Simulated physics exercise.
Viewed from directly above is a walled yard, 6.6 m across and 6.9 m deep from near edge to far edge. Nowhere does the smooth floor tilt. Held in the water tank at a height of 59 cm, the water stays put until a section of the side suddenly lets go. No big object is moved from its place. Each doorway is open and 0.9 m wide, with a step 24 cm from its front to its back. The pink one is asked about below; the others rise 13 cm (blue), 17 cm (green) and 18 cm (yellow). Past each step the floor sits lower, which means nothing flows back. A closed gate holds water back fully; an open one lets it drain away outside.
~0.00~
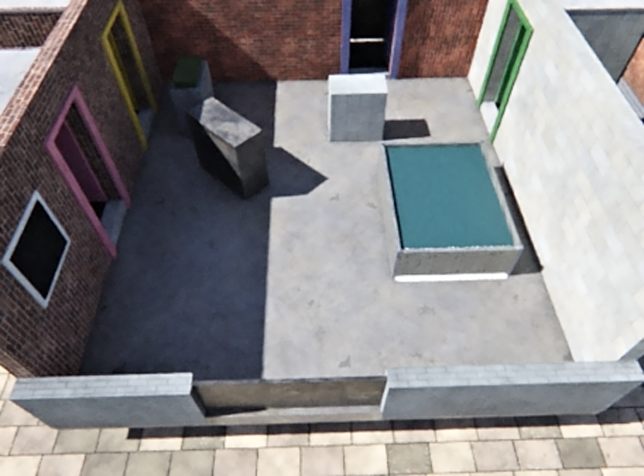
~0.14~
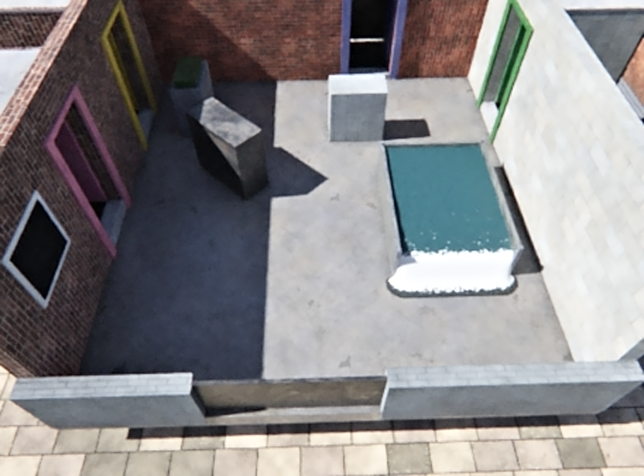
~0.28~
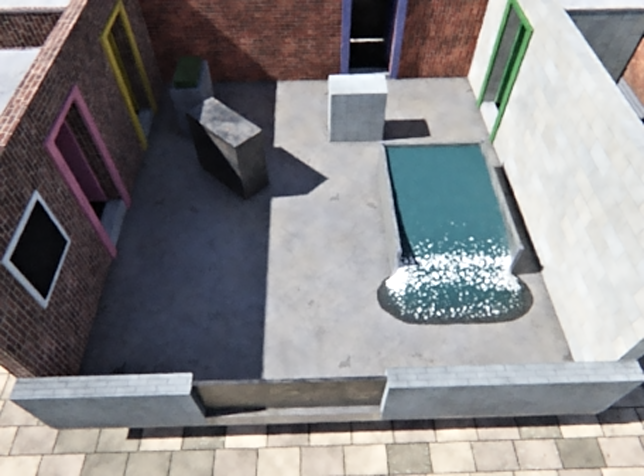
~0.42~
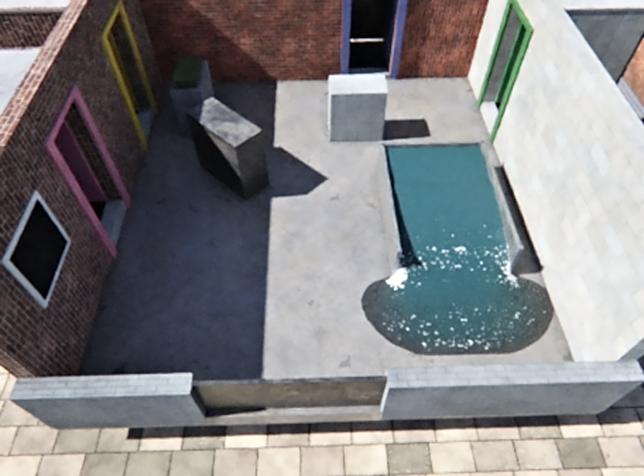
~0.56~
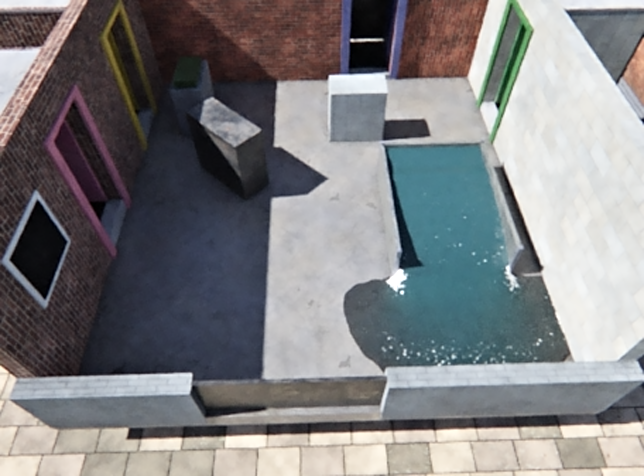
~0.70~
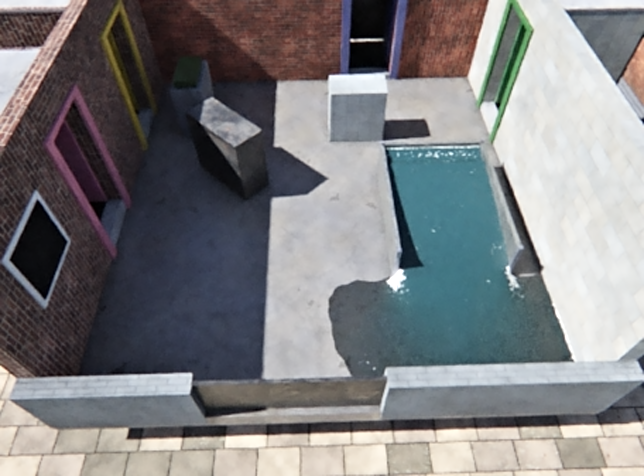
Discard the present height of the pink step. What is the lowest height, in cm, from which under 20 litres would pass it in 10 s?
6.5 cm.
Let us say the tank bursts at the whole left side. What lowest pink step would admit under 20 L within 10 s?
In that case about 22 cm.
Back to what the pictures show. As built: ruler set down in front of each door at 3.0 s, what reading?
In cm: Blue 0, pink 0, green 0, yellow 0.
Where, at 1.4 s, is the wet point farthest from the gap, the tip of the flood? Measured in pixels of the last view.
Look about (269, 396) in the last picture.
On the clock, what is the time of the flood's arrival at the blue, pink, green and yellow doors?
Blue = 5.0 s, pink = 3.6 s, green = 3.4 s, yellow = 5.0 s.
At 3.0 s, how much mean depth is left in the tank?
Roughly 15 cm.
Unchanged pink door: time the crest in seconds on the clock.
Peak time: Around 4.5 s.
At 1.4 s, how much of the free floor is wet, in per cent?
Wet share: Around 15 %.
After 1.4 s water covers 15 % of the floor, deepest (46 cm) near (576, 387); it has not reached the pink door.
After 3.0 s water covers 35 % of the floor, deepest (30 cm) near (576, 387); it has not reached the pink door.
After 10.0 s water covers 95 % of the floor, deepest (12 cm) near (163, 90); 5 cm at the pink door, 0 litres in over its 24 cm step.
At the pink door as built, the water arrived by 3.6 s and peaked near 12 cm at 4.6 s.
Run again over the same 10 s with other heights there, 24 litres in over 6 cm, 16 litres over 7 cm. The limit of 20 litres is kept from about 6.5 cm up.
